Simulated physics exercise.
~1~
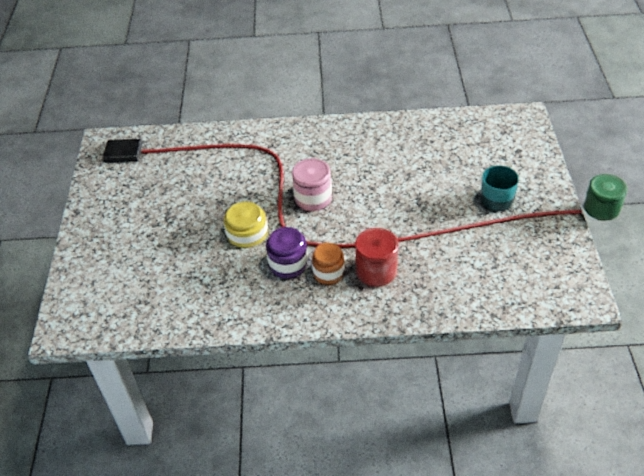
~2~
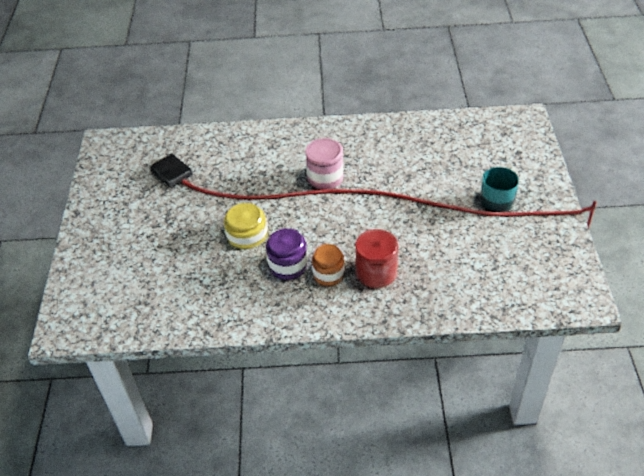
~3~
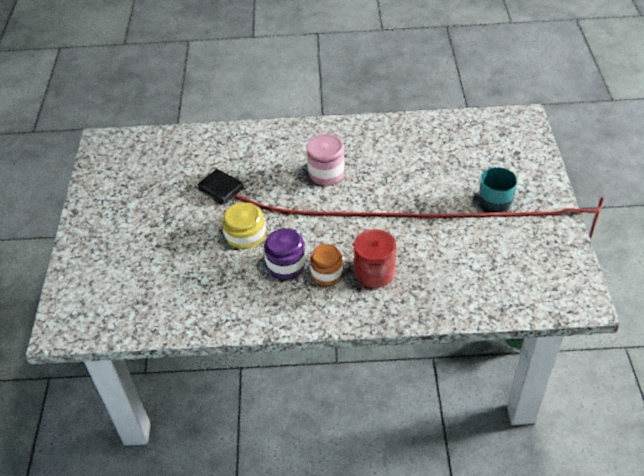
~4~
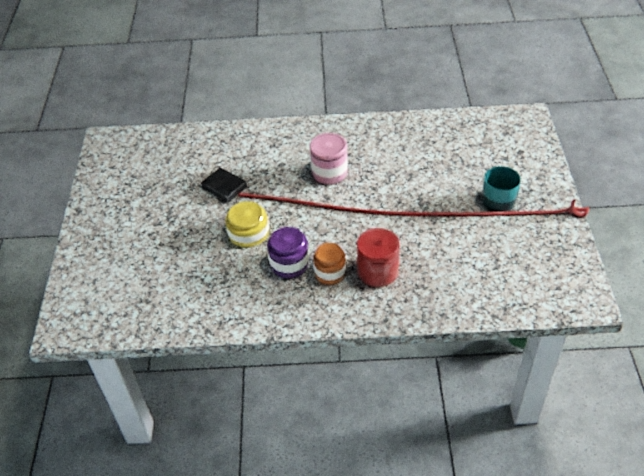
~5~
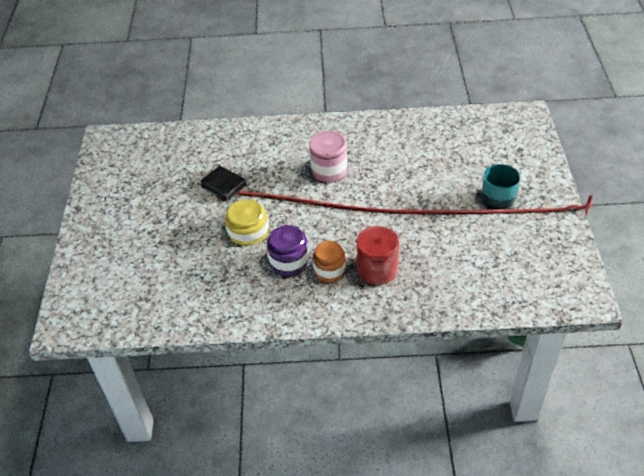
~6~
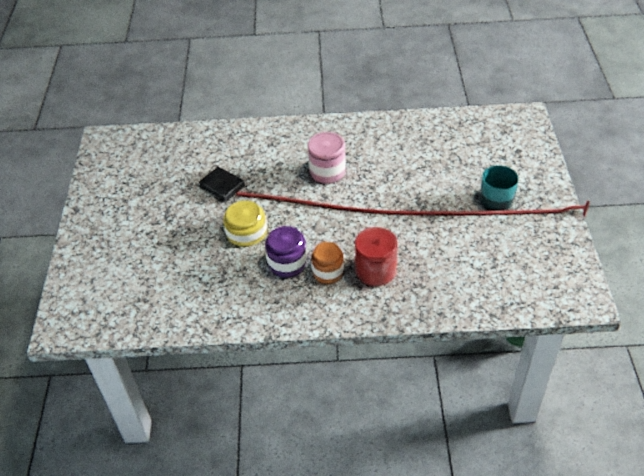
On a speckled stone-topped table above a grey tiled floor, a red cable runs from a small black device at the left, bending around a group of colourful jars to a green container at the right edge. The green container drops over the edge, and the cable pulls straighter, dragging the black device rightward and nudging the pink jar slightly up and right. The device slides farther until it sits just behind the yellow jar. At the end it rests there, the cable nearly straight, with green barely visible beneath the table and the other containers still standing.
